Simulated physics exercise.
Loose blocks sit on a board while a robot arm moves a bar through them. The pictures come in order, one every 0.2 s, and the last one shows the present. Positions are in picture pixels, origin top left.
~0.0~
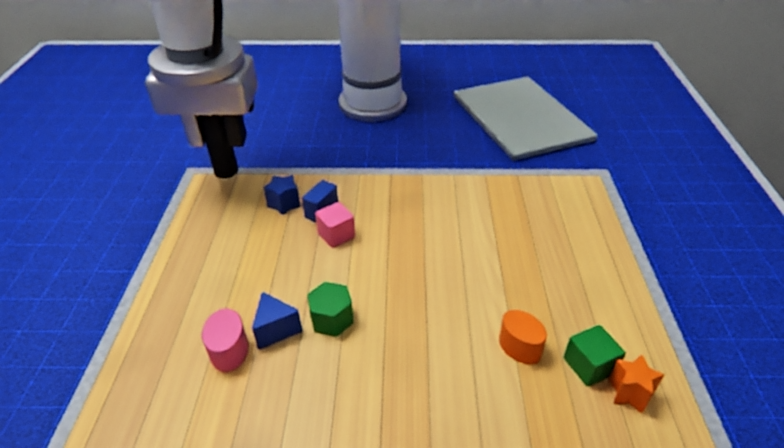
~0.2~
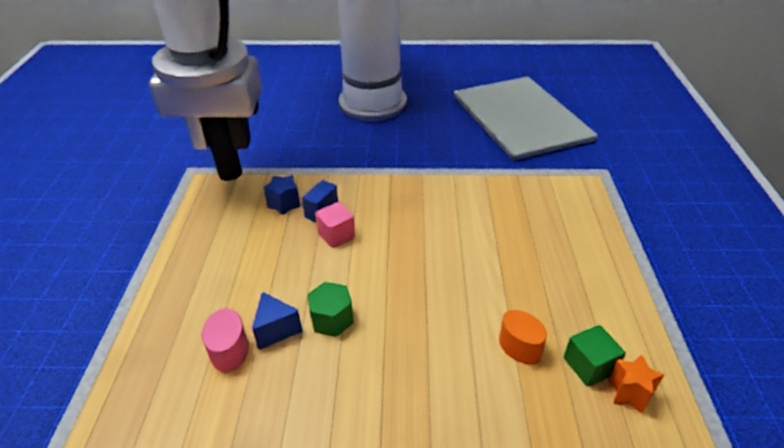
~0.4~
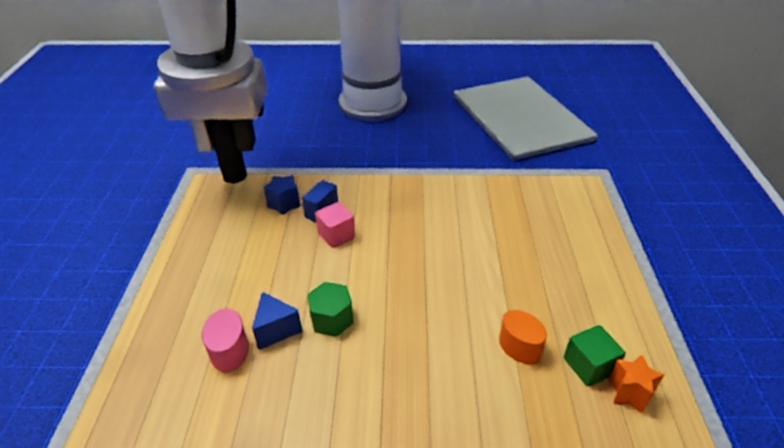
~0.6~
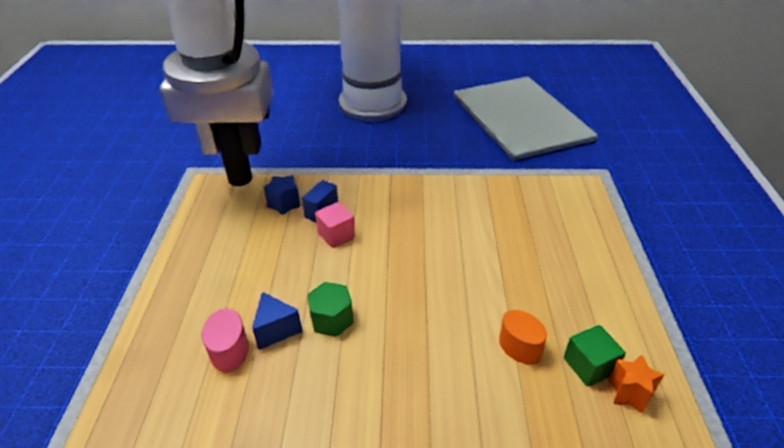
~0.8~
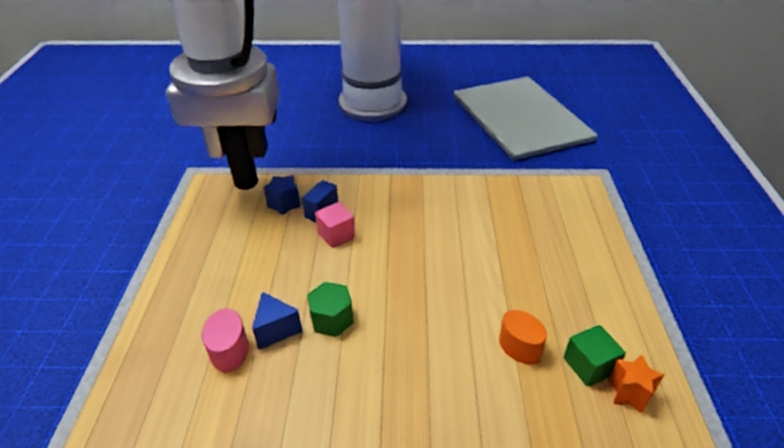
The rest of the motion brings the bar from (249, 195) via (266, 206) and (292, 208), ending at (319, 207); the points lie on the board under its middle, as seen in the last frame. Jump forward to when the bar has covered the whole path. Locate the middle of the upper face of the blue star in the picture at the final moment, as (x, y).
My best guess is (341, 183).
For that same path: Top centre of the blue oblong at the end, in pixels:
Somewhere near (361, 194).
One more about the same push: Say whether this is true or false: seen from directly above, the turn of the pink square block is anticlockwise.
False
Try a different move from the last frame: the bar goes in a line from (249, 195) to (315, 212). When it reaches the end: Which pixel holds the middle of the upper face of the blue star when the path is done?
Near (338, 192).
What follows on the original path. One third of the way, bar (263, 194); blue star (287, 185), turned 20° anticlockwise.
Two thirds of the way, bar (291, 196); blue star (314, 185), turned 30° anticlockwise; blue oblong (335, 193).
At the end, bar (317, 195); blue star (341, 183), turned 30° anticlockwise; blue oblong (361, 194), turned 15° clockwise; pink square block (341, 216), turned 25° clockwise.
